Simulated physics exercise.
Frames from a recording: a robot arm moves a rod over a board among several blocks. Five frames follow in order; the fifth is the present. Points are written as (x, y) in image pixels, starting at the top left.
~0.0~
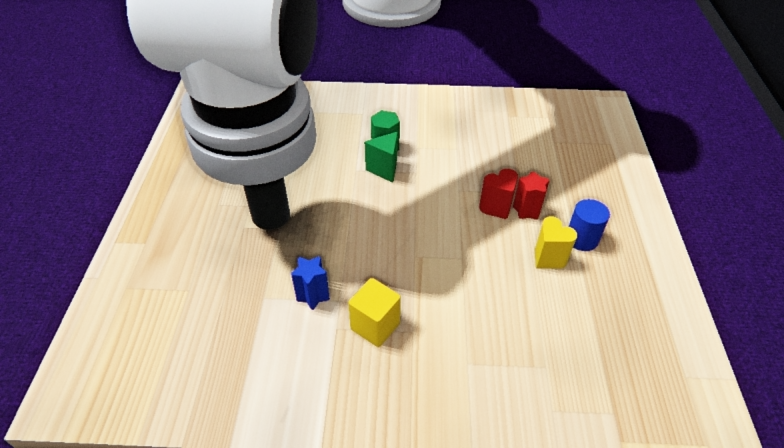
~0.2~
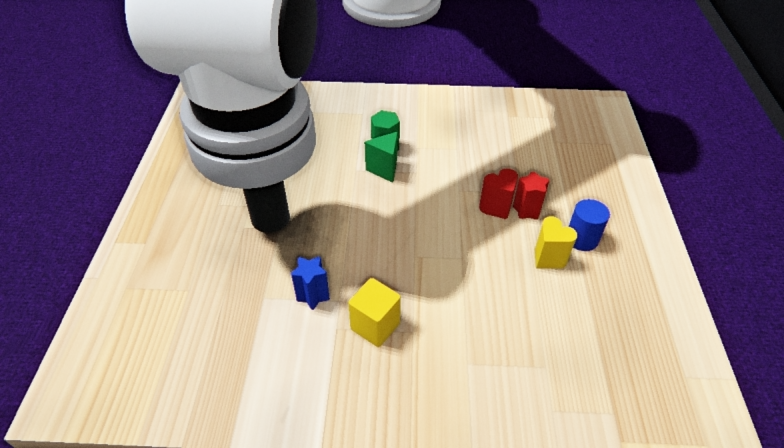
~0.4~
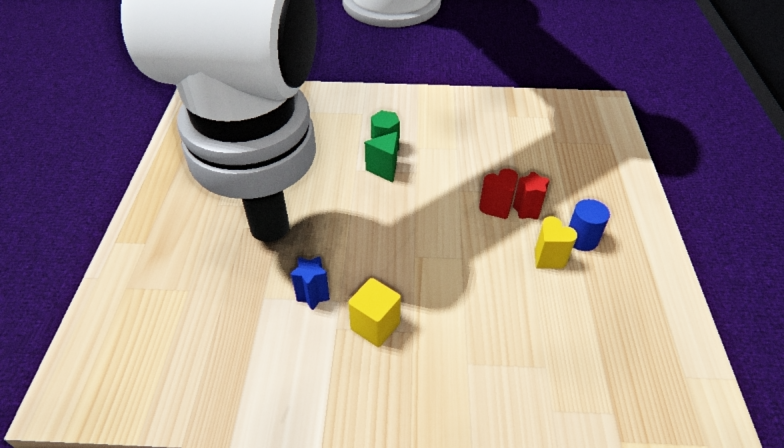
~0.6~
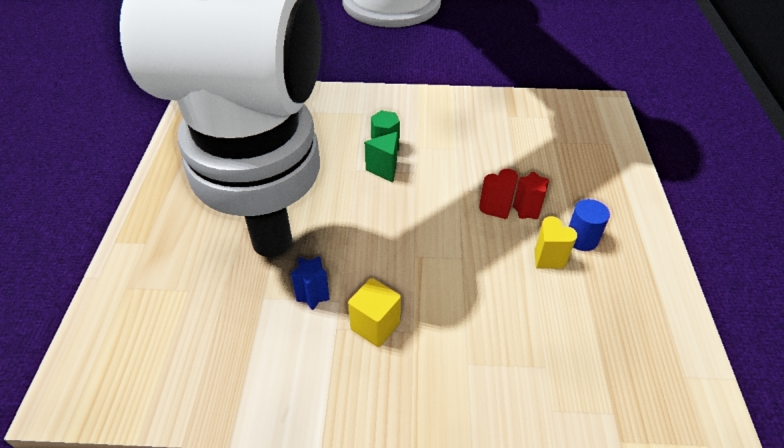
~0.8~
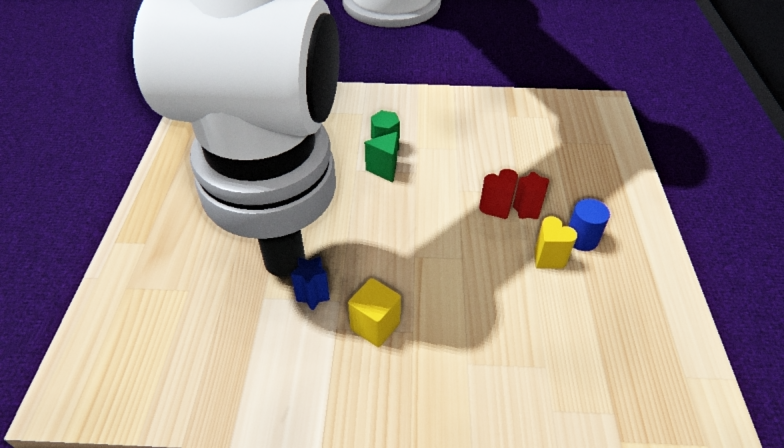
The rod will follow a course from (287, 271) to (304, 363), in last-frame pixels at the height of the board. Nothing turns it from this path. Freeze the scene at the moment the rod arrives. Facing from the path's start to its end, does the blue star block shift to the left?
I expect so.
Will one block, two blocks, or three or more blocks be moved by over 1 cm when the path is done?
I foresee one block being moved.
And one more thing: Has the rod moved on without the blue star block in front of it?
It seems so.
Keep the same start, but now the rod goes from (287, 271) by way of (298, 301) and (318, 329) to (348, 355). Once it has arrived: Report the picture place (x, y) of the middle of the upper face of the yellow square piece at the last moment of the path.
My estimate: (403, 306).
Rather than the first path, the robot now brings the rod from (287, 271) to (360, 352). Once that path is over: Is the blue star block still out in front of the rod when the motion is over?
Yes, it checks out.
The first path, step by step. Halfway along, rod (293, 304); blue star block (327, 290), turned 75° anticlockwise.
At the end, rod (302, 354); blue star block (330, 296), turned 110° anticlockwise; yellow square piece in place.
